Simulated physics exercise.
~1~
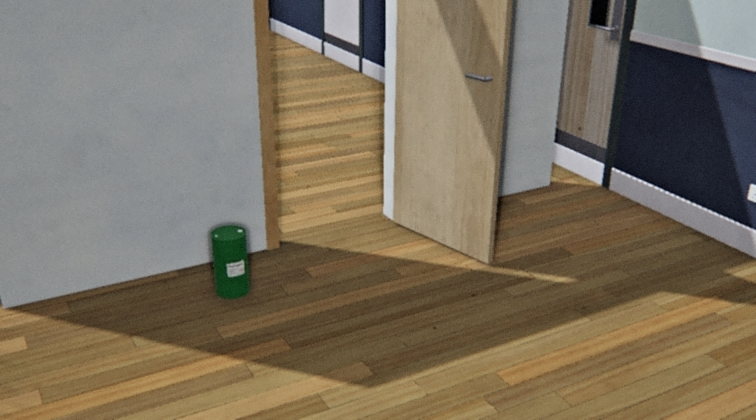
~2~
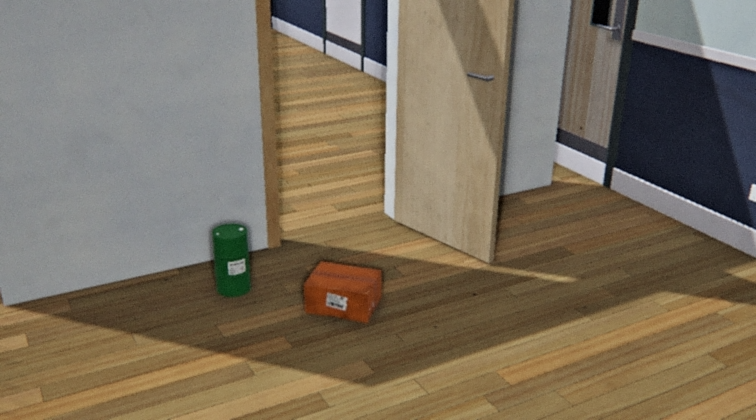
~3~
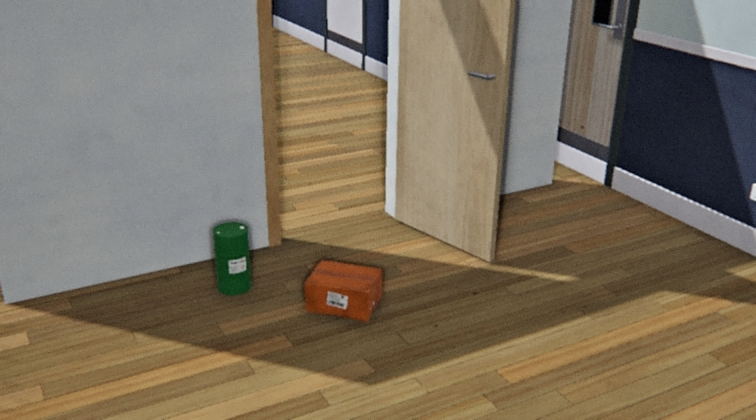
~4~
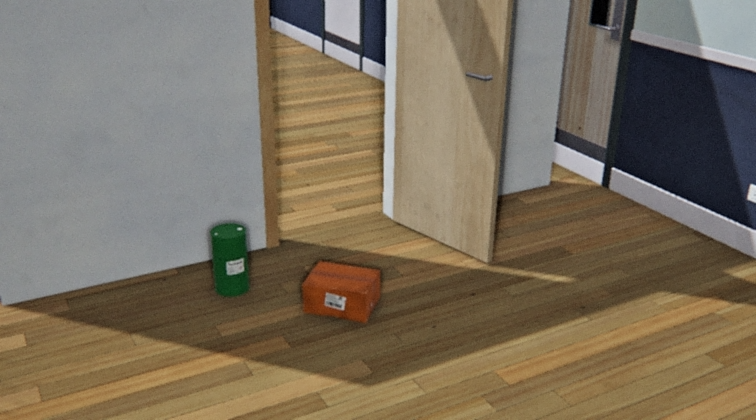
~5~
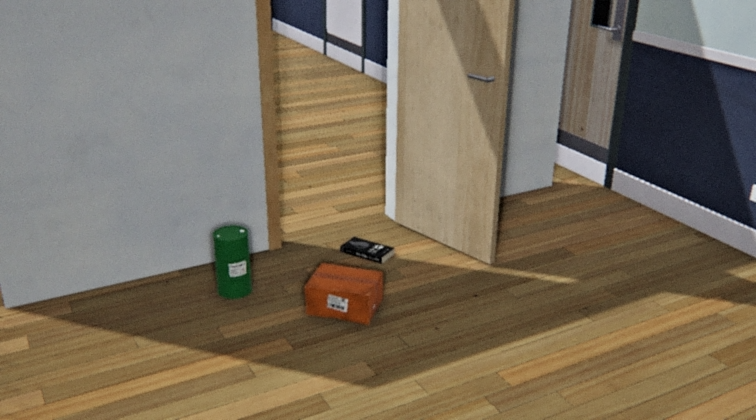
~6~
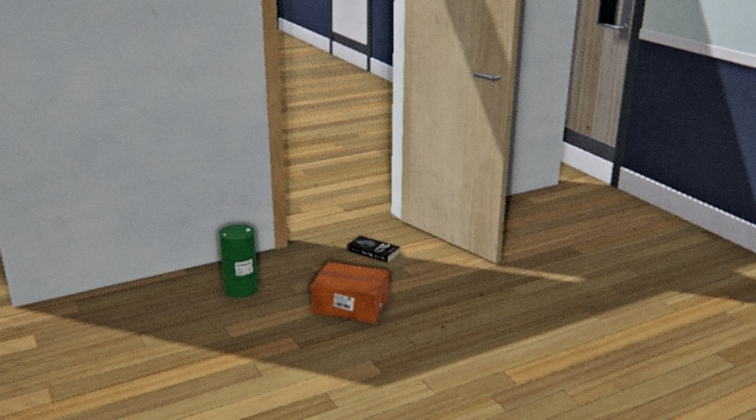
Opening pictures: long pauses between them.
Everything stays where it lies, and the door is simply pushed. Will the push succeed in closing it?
The door is going to seat in its frame.
Then, 1.70 s later than the last frame, door 52° open; black book moved a little near (361, 248).
Then, 2.60 s later than the last frame, door 25° open; black book moved about its own width near (329, 241).
When it is over, door 0° open; moved from the start, black book; the other 2 as before. End places, in pixels of the last picture, black book near (311, 226).
